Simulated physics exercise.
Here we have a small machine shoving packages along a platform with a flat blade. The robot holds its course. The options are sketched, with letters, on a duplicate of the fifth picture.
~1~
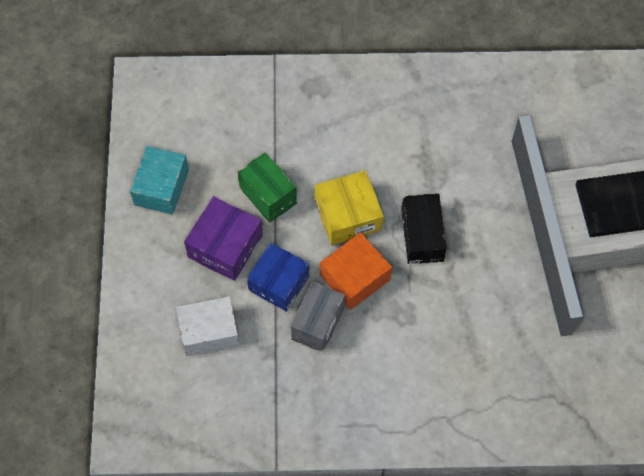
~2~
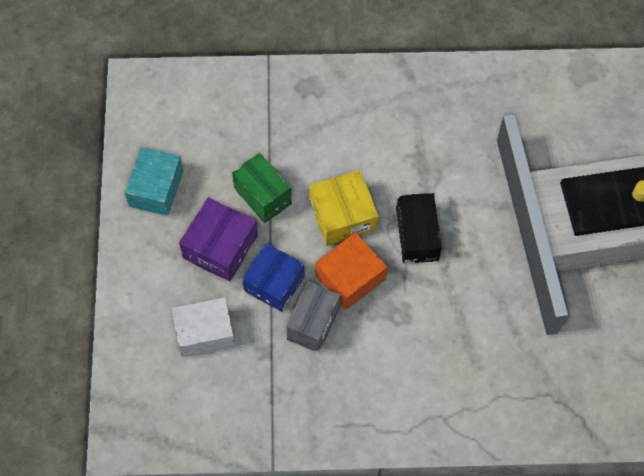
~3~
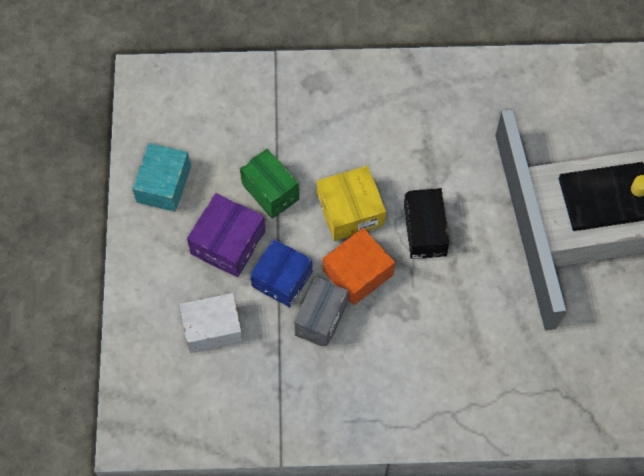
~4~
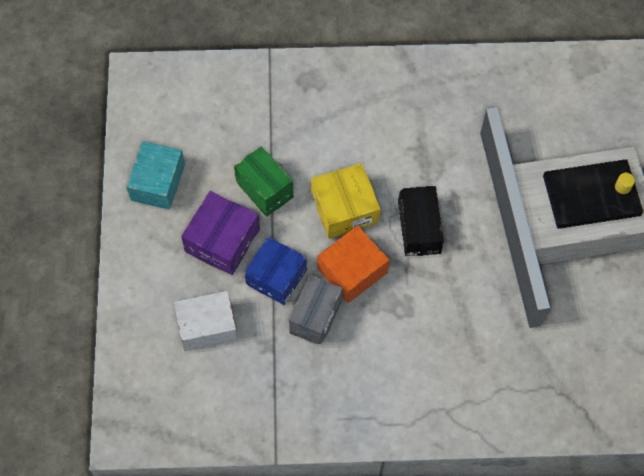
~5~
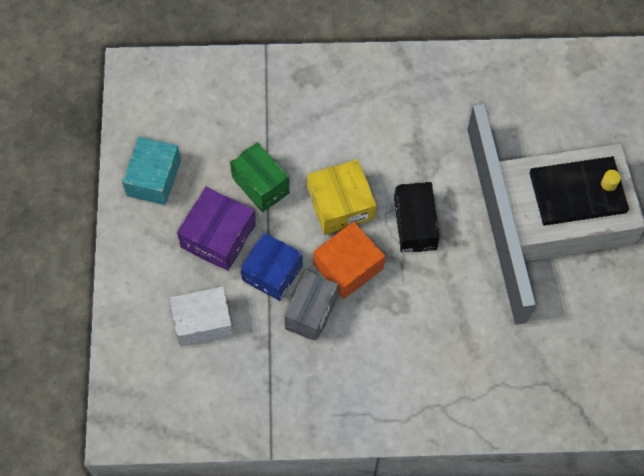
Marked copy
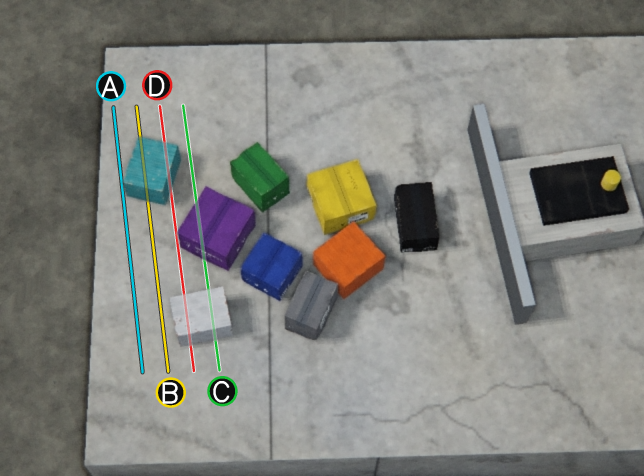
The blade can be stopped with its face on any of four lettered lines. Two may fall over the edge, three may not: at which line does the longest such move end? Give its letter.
Line D.
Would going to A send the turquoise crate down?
Yes.
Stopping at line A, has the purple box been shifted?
Yes.
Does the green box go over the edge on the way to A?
Yes.
On the marked copy, A at (127, 233); B at (152, 233); C at (200, 232); D at (176, 232).
Taking D. A third of the way, robot (456, 194); grey parcel (307, 312); green box (251, 176).
Two thirds of the way, robot (340, 197); turquoise crate (113, 166); purple box (144, 246).
When it is over, robot (247, 199); turquoise crate over the edge; purple box over the edge; two fallen.
As for the rest, A drops five; B drops five; C is within the limit but short.
